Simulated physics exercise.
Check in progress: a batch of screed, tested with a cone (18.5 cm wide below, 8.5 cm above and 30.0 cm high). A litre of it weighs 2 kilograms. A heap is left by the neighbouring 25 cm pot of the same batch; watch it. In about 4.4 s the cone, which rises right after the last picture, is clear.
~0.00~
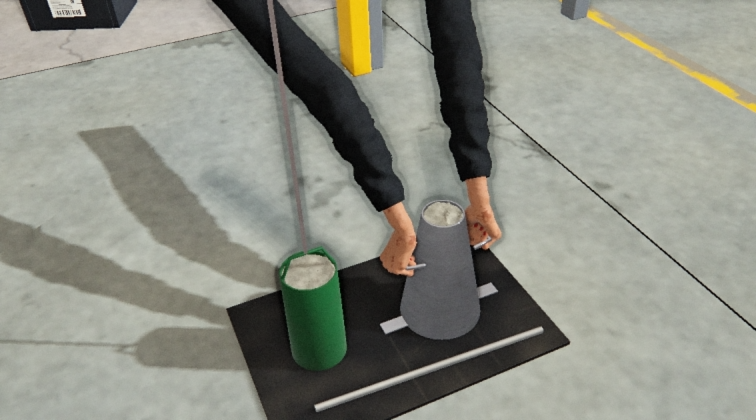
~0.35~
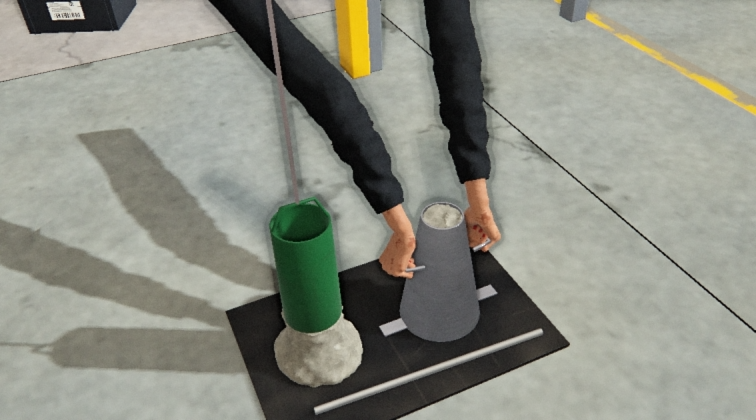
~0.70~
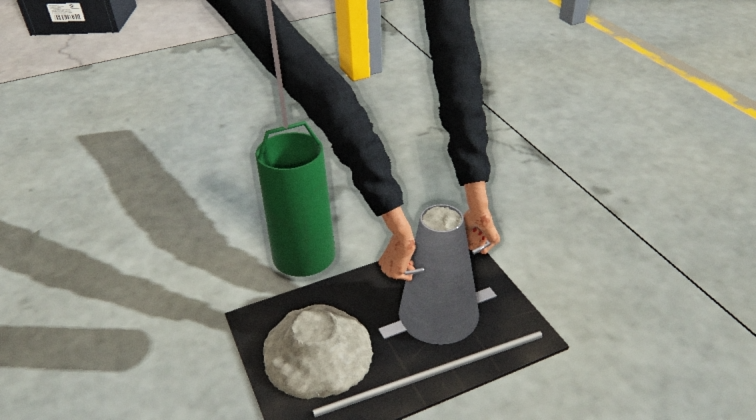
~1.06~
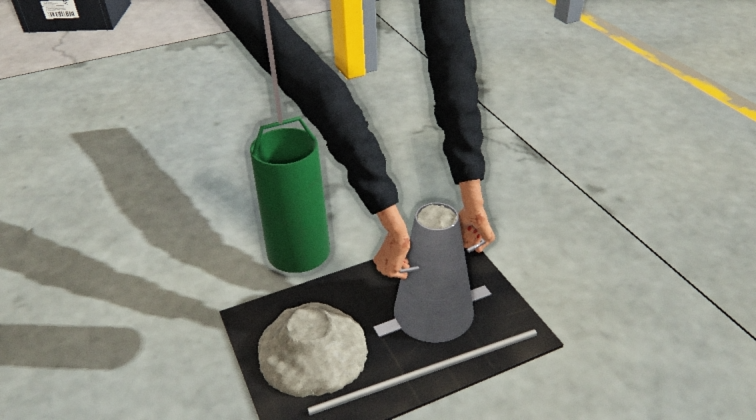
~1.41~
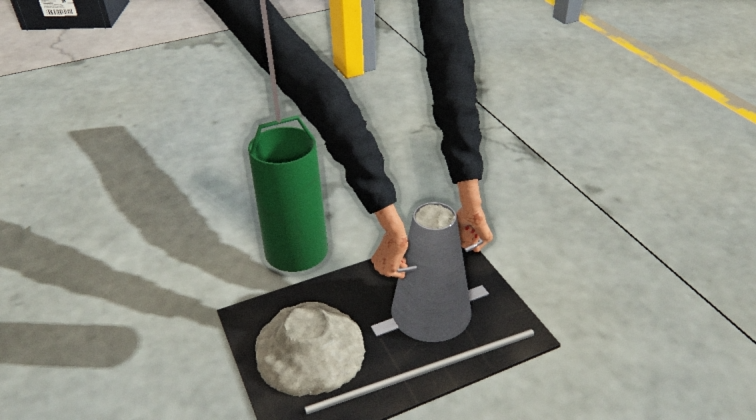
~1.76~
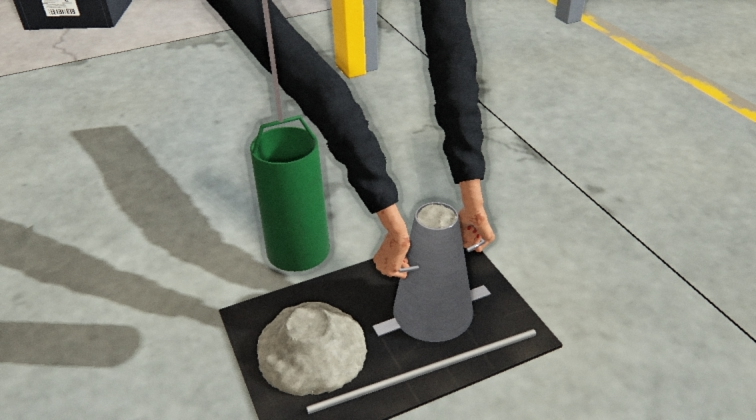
Green cylinder lifting off a black board and leaving a pale grey heap, while two hands stay at a filled grey cone.
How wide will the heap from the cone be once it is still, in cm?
About 31 cm.
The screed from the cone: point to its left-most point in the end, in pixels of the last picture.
Near (369, 310).
By 2.9 s, the cone is up 7.4 cm; the screed has come down 15 cm to 15 cm and is 30 cm wide.
By 4.0 s, the cone is up 19 cm; the screed has come down 17 cm to 13 cm and is 31 cm wide.
By 5.1 s, the cone is up 31 cm; the screed has come down 17 cm to 13 cm and is 31 cm wide.
By 6.4 s, the cone is clear; the screed has come down 17 cm to 13 cm and is 31 cm wide.
By 6.9 s, at rest, the cone is clear; the screed has come down 17 cm to 13 cm and is 31 cm wide.
